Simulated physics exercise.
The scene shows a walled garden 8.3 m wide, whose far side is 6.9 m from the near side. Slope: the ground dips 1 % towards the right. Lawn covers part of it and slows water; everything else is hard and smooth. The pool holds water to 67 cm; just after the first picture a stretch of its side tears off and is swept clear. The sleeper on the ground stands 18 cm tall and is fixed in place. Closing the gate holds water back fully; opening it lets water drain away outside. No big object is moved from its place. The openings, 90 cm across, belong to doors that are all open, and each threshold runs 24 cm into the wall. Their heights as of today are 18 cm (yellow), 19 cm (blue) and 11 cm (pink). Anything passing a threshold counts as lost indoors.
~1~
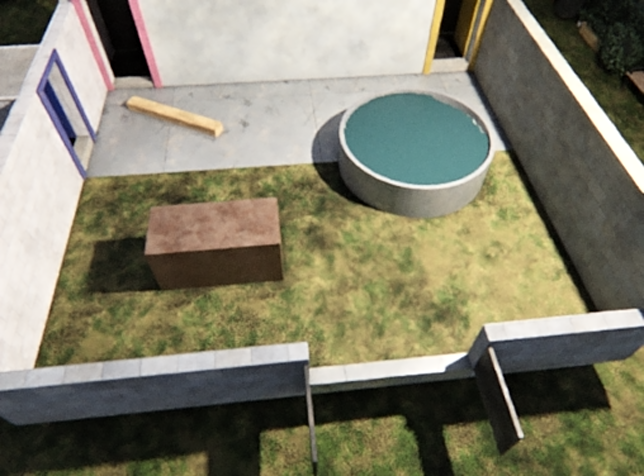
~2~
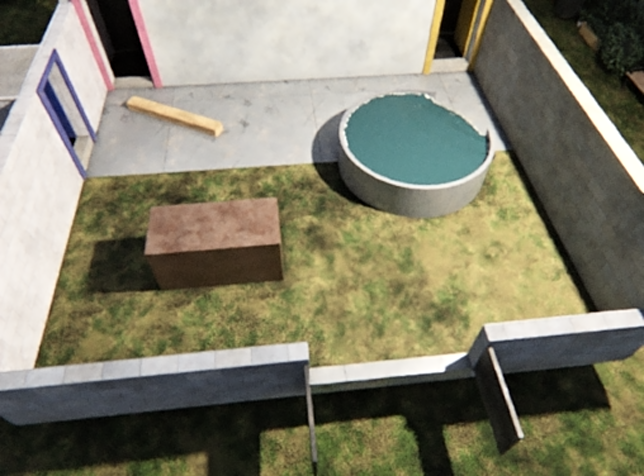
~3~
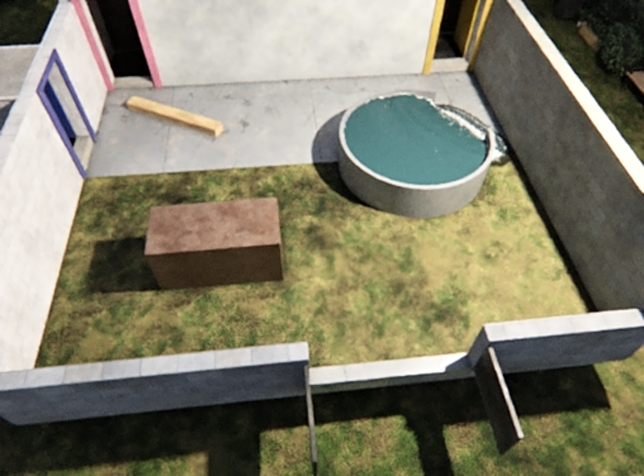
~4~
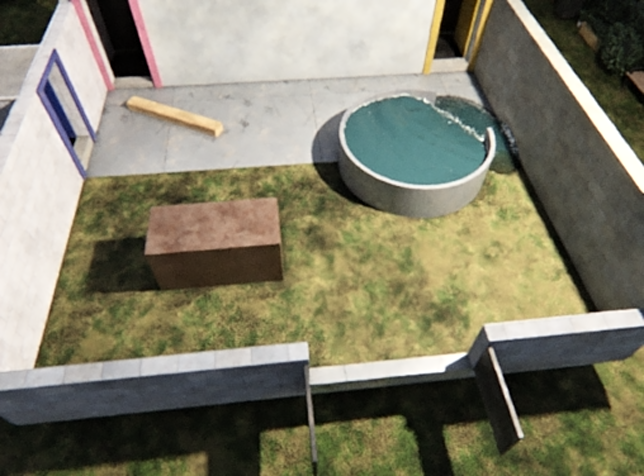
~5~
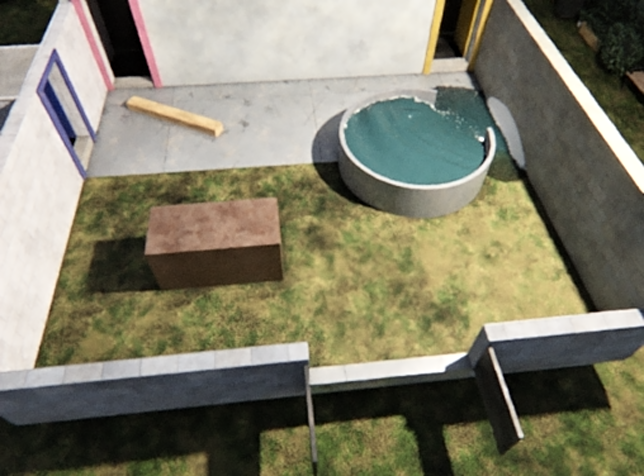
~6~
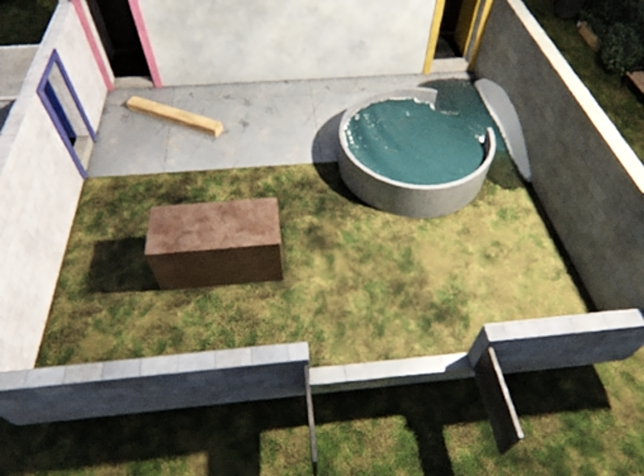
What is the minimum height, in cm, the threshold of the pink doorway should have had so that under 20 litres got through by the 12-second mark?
About 9 cm.
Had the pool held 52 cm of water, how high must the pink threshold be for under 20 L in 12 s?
I'd go with near 6.5 cm then.
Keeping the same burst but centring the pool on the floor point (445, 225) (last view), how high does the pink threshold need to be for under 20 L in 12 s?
It must be around 9.5 cm tall.
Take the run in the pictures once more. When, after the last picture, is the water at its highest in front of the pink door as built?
That happens close to 7.0 s on the clock.
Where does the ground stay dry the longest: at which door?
Blue.
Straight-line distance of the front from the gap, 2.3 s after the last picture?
4.6 m.
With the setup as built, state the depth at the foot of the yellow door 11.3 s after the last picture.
9.0 cm.
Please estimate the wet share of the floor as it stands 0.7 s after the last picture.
I'd say near 10 percent is wet.
Then, 0.7 s after the last picture water covers 10 % of the floor, deepest (60 cm) near (473, 71); it has not reached the pink door.
Then, 2.3 s after the last picture water covers 30 % of the floor, deepest (42 cm) near (458, 72); it has not reached the pink door.
Then, 11.3 s after the last picture water covers 90 % of the floor, deepest (10 cm) near (504, 132); 6 cm at the pink door, 6 litres in over its 11 cm threshold.
At the pink door as built, the water peaked near 13 cm, 7.1 s after the last picture.
With a threshold of 7.5 cm, 36 litres would have come in within the 12 s; with 10.5 cm, 8 litres. So under 20 litres takes about 9 cm.
